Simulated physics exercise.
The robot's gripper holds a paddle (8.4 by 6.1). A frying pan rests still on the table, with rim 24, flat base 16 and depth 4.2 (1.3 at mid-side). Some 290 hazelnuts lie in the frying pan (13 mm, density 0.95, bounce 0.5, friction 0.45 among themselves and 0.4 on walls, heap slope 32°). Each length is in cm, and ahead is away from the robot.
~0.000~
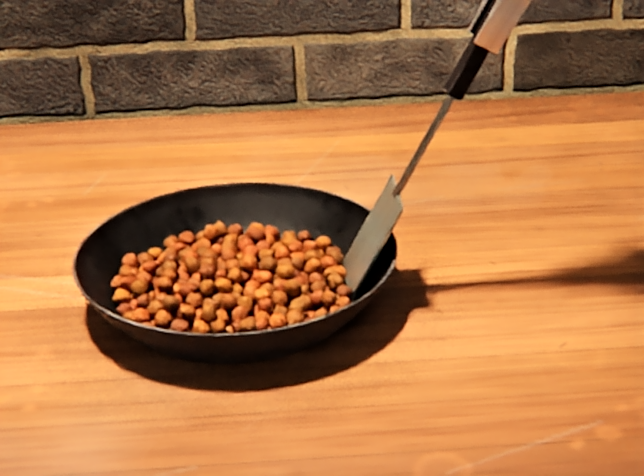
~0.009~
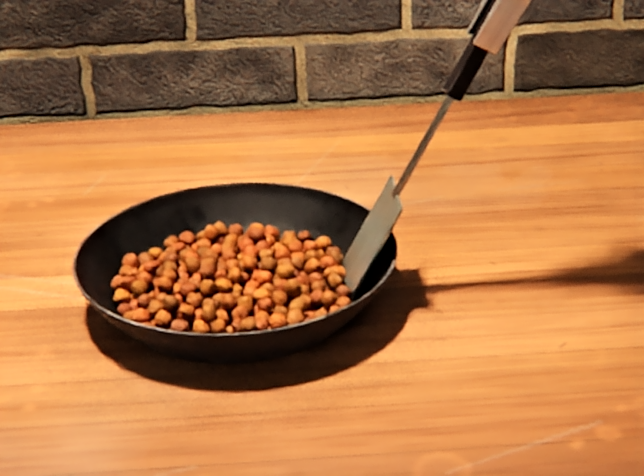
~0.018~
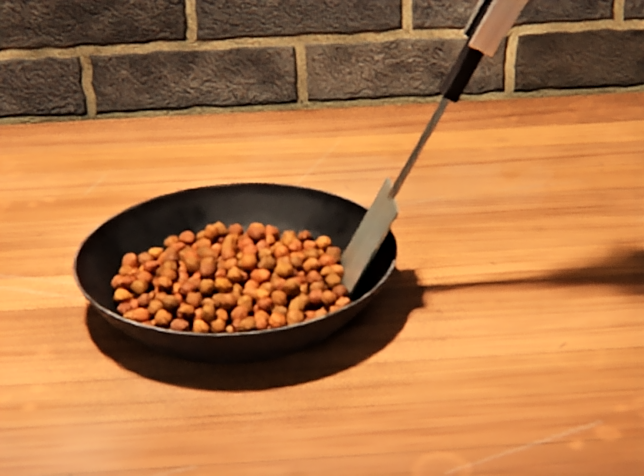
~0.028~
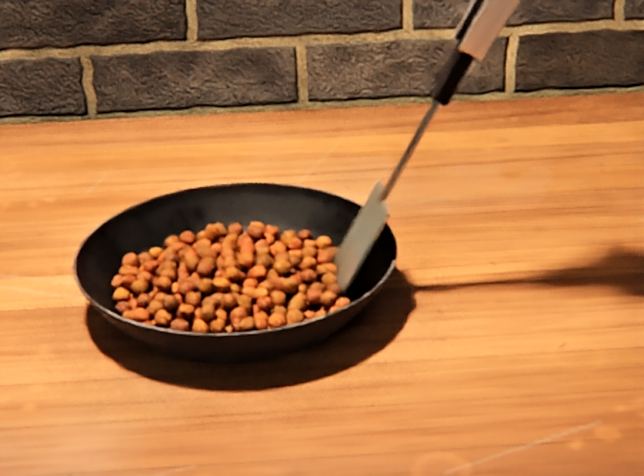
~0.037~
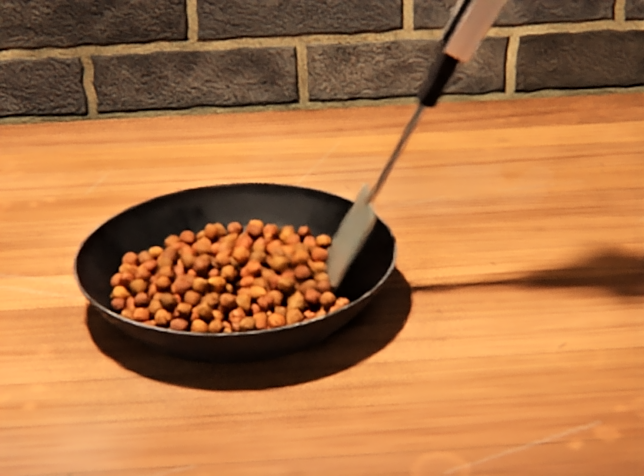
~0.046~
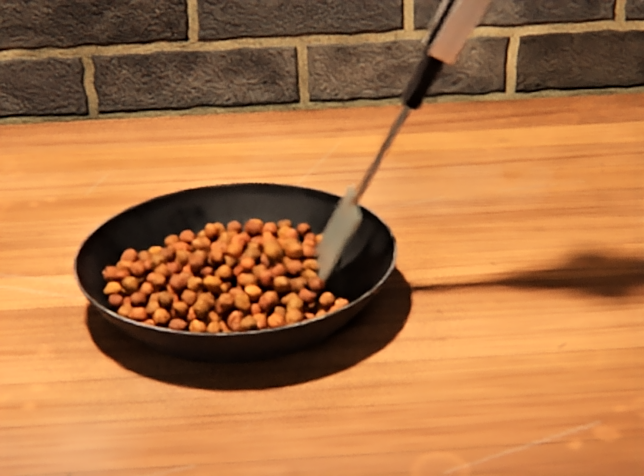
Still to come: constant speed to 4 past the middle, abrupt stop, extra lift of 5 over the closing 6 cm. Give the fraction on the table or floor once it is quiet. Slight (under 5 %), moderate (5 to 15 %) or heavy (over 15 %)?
Moderate.
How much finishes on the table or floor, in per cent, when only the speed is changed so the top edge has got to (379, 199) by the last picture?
Share: Roughly 0 %.
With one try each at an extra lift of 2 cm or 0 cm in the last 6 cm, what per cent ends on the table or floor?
First try about 10 %, second try about 5 %.
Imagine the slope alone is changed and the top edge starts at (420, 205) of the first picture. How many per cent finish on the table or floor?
Near 10 in a hundred.
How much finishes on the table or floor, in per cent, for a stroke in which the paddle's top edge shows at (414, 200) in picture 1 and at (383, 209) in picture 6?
It comes to something like 5 %, give or take.
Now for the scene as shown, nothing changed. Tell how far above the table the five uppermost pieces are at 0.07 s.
Roughly 5 centimetres.
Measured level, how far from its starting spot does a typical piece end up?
The figure is about 2 cm.
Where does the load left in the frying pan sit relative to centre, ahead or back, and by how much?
The kept load is shifted forward by about 3.0 cm.
After 0.07 s, sloping 62°, highest piece 6 above the table; 292 in the frying pan.
After 0.09 s, sloping 62°, highest piece 8 above the table; 292 in the frying pan.
After 0.30 s, sloping 62°, highest piece 13 above the table; 267 in the frying pan, 13 on the table or floor, 12 on the blade or in flight.
After 1.35 s, sloping 62°, highest piece 4 above the table; 267 in the frying pan, 25 on the table or floor.
At rest, 267 in the frying pan, 25 on the table or floor. That is 9 % on the table or floor.
